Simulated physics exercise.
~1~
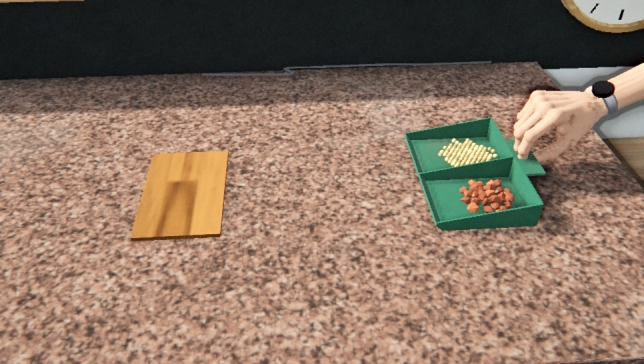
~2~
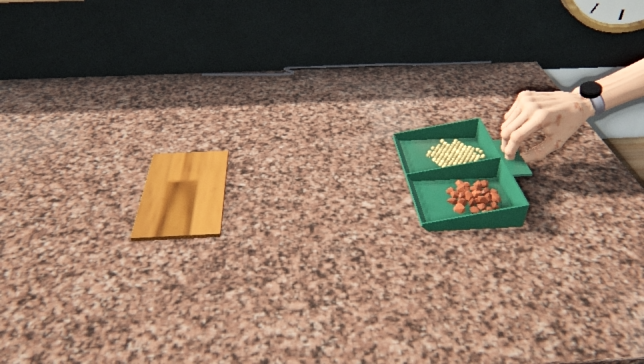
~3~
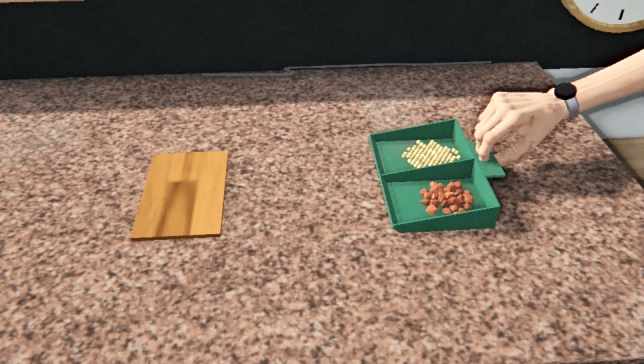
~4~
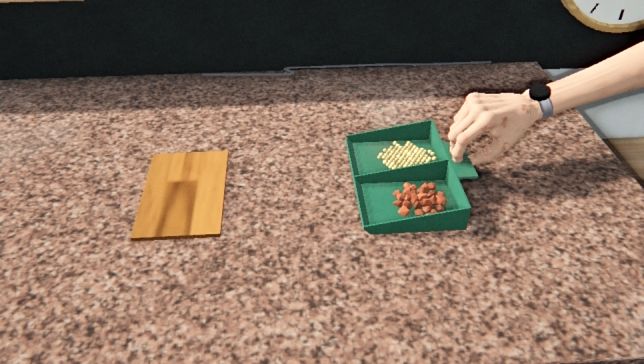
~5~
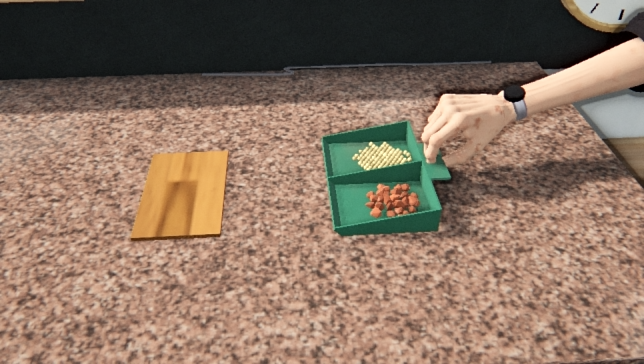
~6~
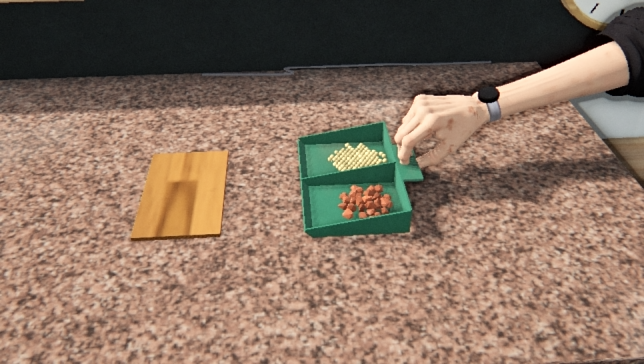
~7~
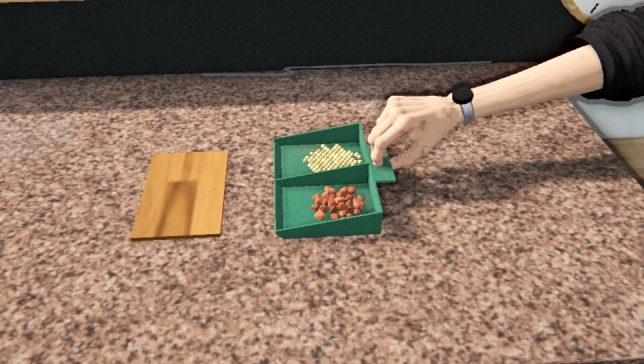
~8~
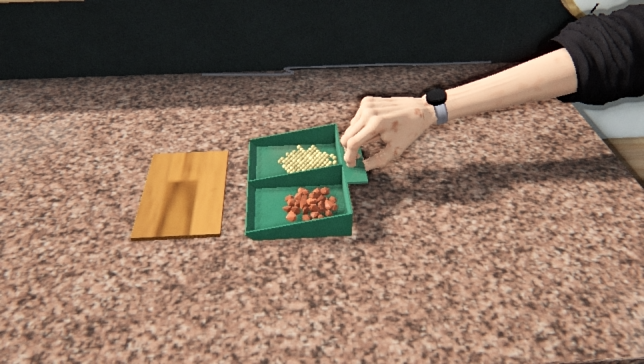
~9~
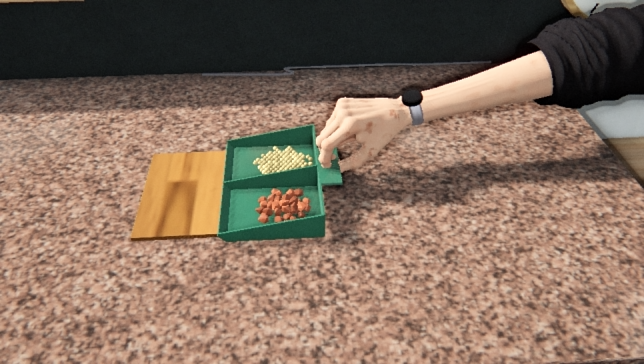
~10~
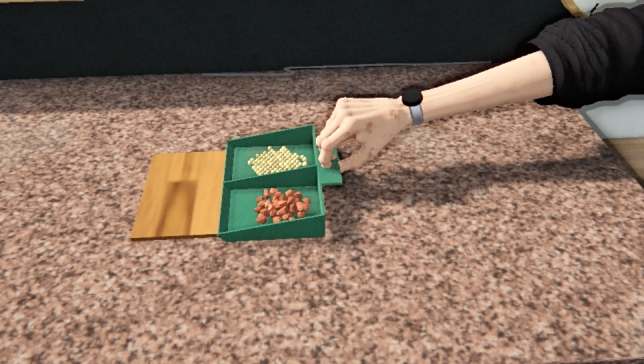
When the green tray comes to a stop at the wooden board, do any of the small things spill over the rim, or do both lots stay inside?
Both lots stay inside the tray, with the reddish-brown pieces still in the near part and the pale sticks still in the far part.
In the video, a hand slides a green two-part tray, holding pale sticks in the far part and reddish-brown pieces in the near part, leftward across a speckled counter until it stops against a flat wooden board, with both lots still inside.
